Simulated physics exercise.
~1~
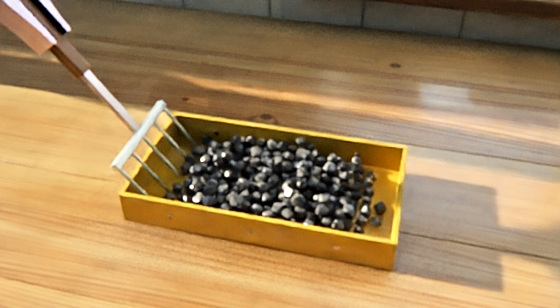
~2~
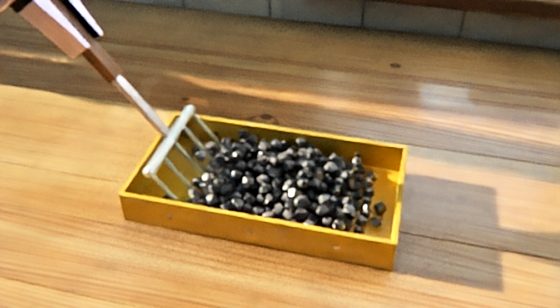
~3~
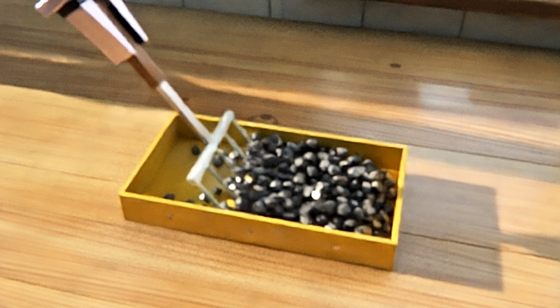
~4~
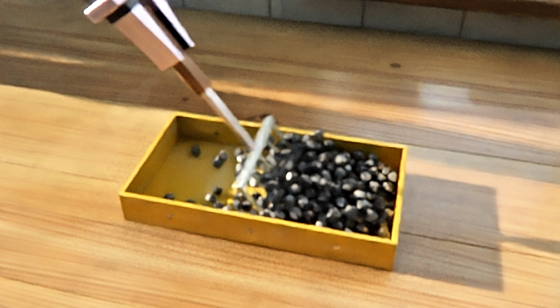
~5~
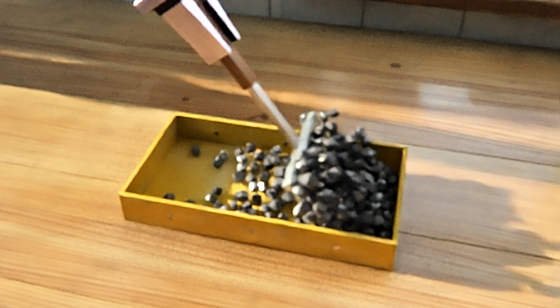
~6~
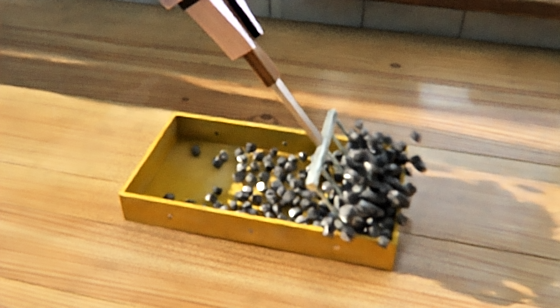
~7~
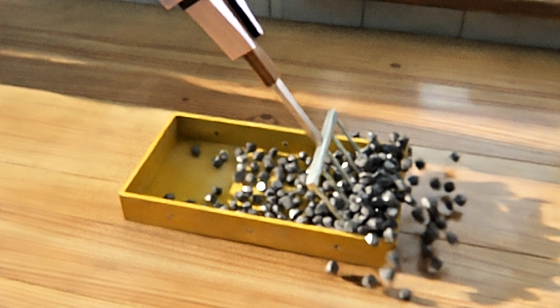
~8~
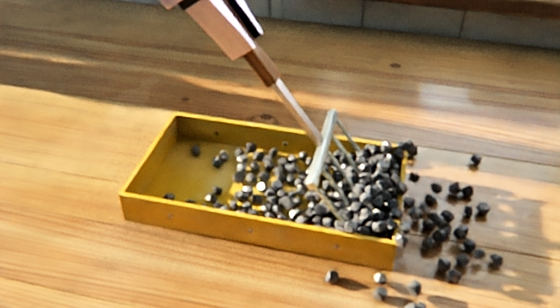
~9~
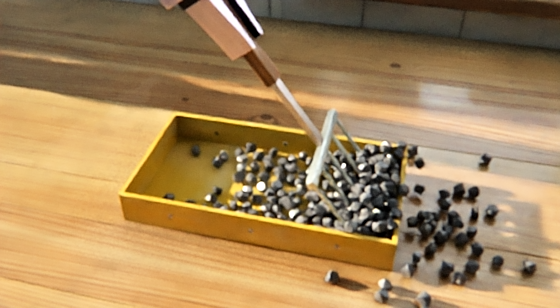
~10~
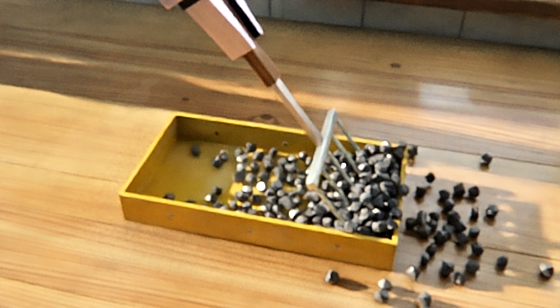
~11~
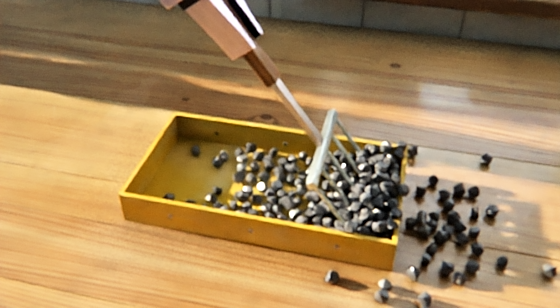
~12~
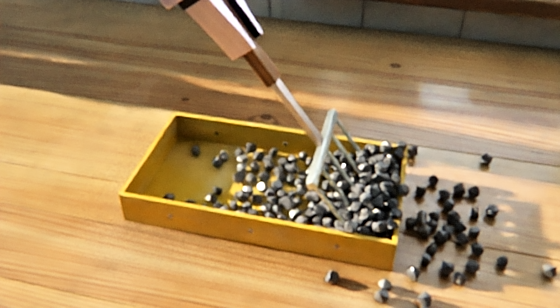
Dark pebbles heaping up and spilling over the right end of a yellow tray onto a wooden table as a robot arm rakes them rightward, then stops.
